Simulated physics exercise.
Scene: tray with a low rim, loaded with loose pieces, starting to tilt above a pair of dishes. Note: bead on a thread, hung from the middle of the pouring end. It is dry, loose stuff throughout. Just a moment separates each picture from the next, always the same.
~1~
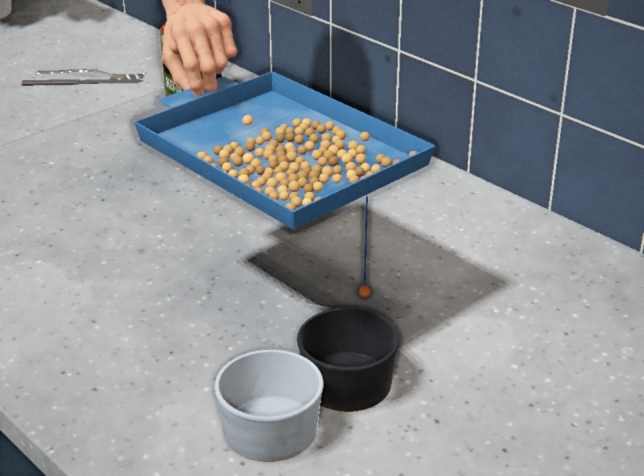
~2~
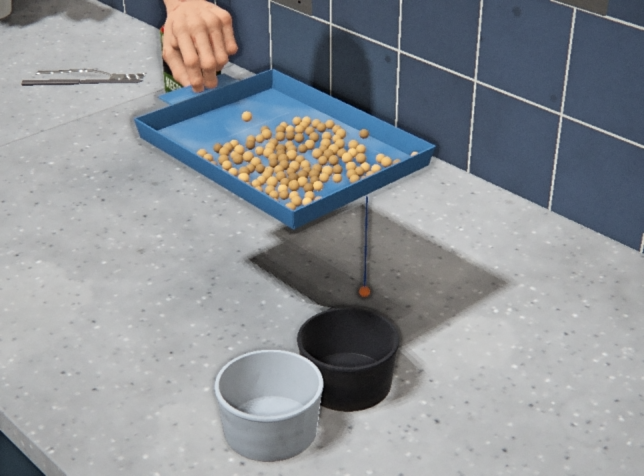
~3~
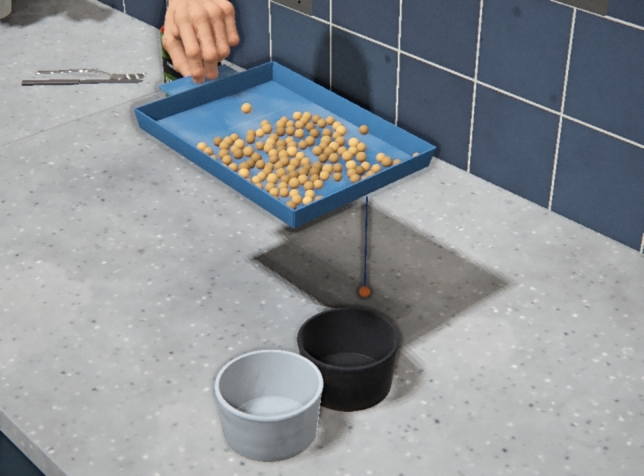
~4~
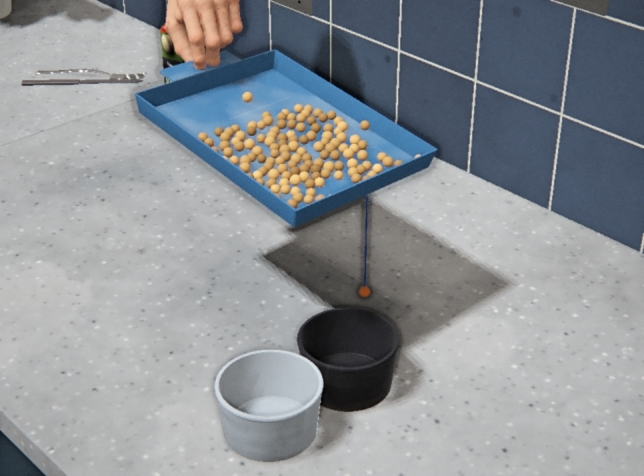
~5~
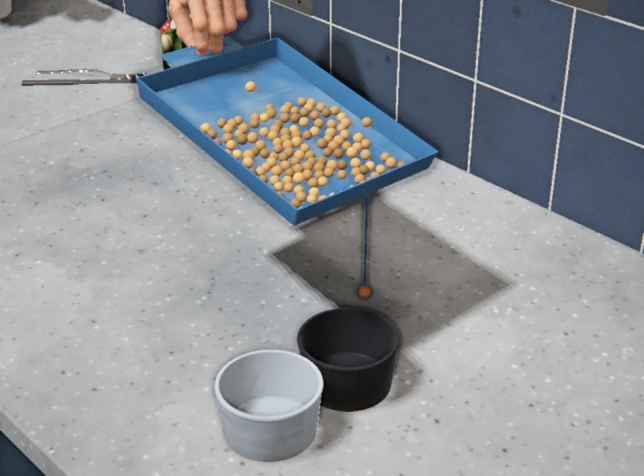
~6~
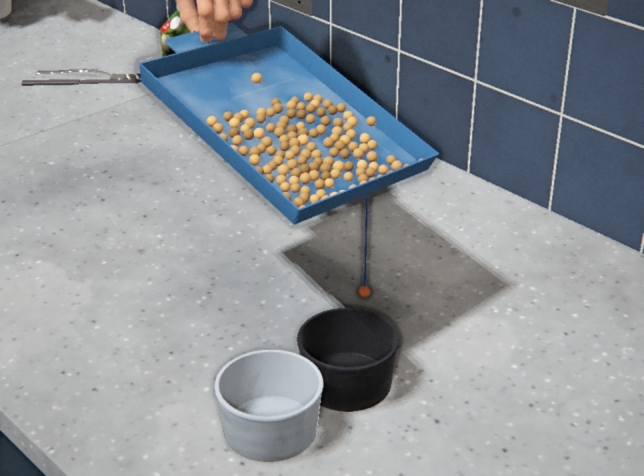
A blue low-rimmed tray of round wooden beads, held by a hand at its far end, tilts gradually toward its right front corner above a grey dish and a black dish, while a small bead hangs still on a thread.
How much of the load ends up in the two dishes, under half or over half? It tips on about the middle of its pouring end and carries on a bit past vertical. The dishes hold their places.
Under half.
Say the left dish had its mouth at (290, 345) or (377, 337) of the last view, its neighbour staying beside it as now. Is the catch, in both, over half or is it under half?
The first time it's lower than half, the second time higher than half.
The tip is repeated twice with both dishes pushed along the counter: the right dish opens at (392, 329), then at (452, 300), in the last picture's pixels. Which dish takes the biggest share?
The right-hand one the first time, the right-hand one the second.
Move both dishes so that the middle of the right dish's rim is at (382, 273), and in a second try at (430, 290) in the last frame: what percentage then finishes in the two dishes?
Trial 1 around 0 percent, trial 2 around 80 percent.
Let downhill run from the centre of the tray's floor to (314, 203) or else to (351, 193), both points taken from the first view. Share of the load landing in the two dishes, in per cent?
Roughly 80 per cent, and 50 per cent.
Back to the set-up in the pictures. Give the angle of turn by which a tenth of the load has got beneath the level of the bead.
Approx. reading: About 85°.
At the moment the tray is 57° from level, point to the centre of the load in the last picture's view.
I'd put the middle of the pieces at roughly (361, 154).
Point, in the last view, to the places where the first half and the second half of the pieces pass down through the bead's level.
Close to (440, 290), then close to (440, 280).
Soon after the last picture, tray tipped steeply; all on the tray.
A little later, tray tipped right over; about a quarter on the tray; a stray few in the right dish; about a third outside both; about a third in the air.
Later still, tray tipped past a quarter turn; a small part in the right dish; nearly all outside both.
By the end, tray tipped past a quarter turn; none in the left dish; a small part in the right dish; nearly all outside both.
